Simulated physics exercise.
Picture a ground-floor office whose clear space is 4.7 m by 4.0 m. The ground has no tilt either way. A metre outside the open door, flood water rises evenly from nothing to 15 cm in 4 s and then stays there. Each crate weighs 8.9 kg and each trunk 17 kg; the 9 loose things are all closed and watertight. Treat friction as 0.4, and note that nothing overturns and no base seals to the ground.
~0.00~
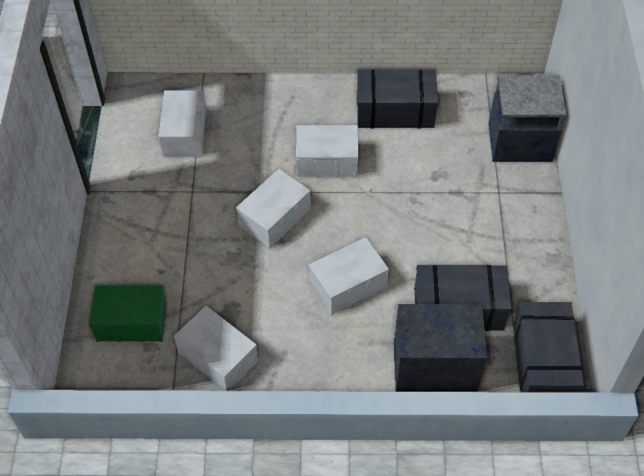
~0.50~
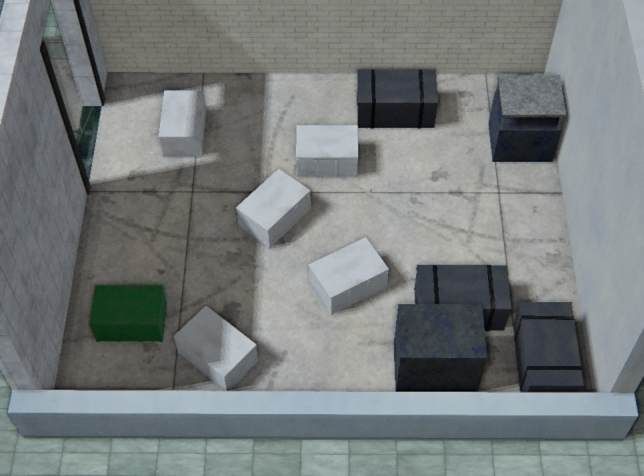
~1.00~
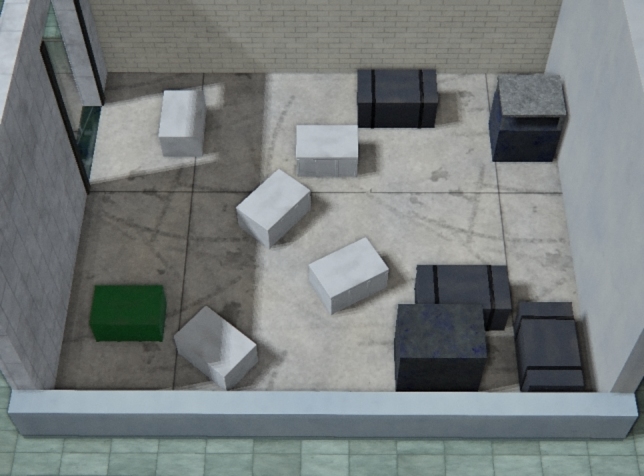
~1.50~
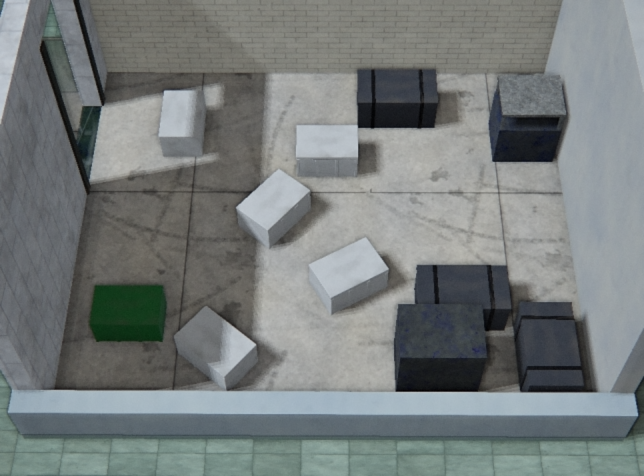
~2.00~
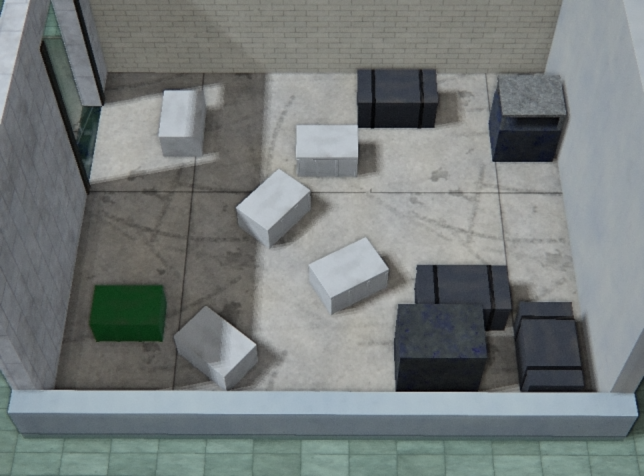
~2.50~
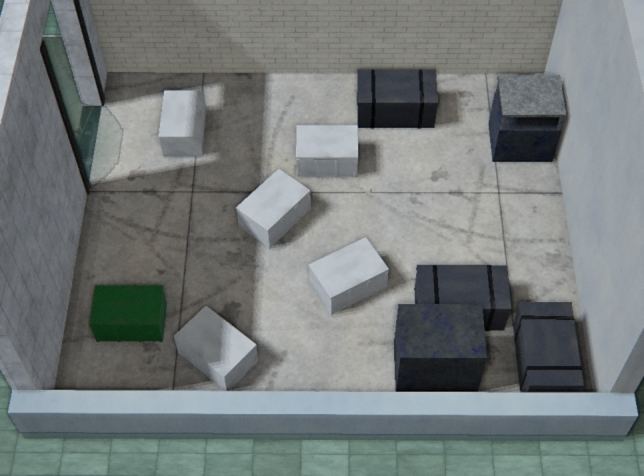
In a walled room with a green crate, white blocks and dark boxes, nothing shifted as greenish water covered the paving outside the front wall, then a little spread in through the doorway on the left.
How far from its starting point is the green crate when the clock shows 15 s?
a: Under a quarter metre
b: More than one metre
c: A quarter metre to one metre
a, under a quarter metre.
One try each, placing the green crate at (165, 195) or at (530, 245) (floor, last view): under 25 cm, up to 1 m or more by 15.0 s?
The first start leaves it slightly displaced, the second leaves it slightly displaced.
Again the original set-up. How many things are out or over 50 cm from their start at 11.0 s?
The number I get is 4.
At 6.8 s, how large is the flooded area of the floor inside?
About 10.5 m2 is covered.
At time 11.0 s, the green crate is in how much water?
I'd say around 1 cm.
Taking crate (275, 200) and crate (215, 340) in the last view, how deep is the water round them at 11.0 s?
Some 4 cm at the first, some 2 cm at the second.
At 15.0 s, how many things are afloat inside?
I get 8.
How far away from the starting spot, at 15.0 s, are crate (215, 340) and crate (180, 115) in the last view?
Respectively 30 and 350 cm.
After 3.5 s the green crate is near (126, 305), 0.0 m from its start, aground; 0 afloat.
After 6.8 s the green crate is near (126, 305), 0.0 m from its start, aground; 1 afloat.
After 11.0 s the green crate is near (126, 305), 0.0 m from its start, aground; 5 afloat.
After 15.0 s the green crate is near (124, 303), 0.0 m from its start, aground; 8 afloat.
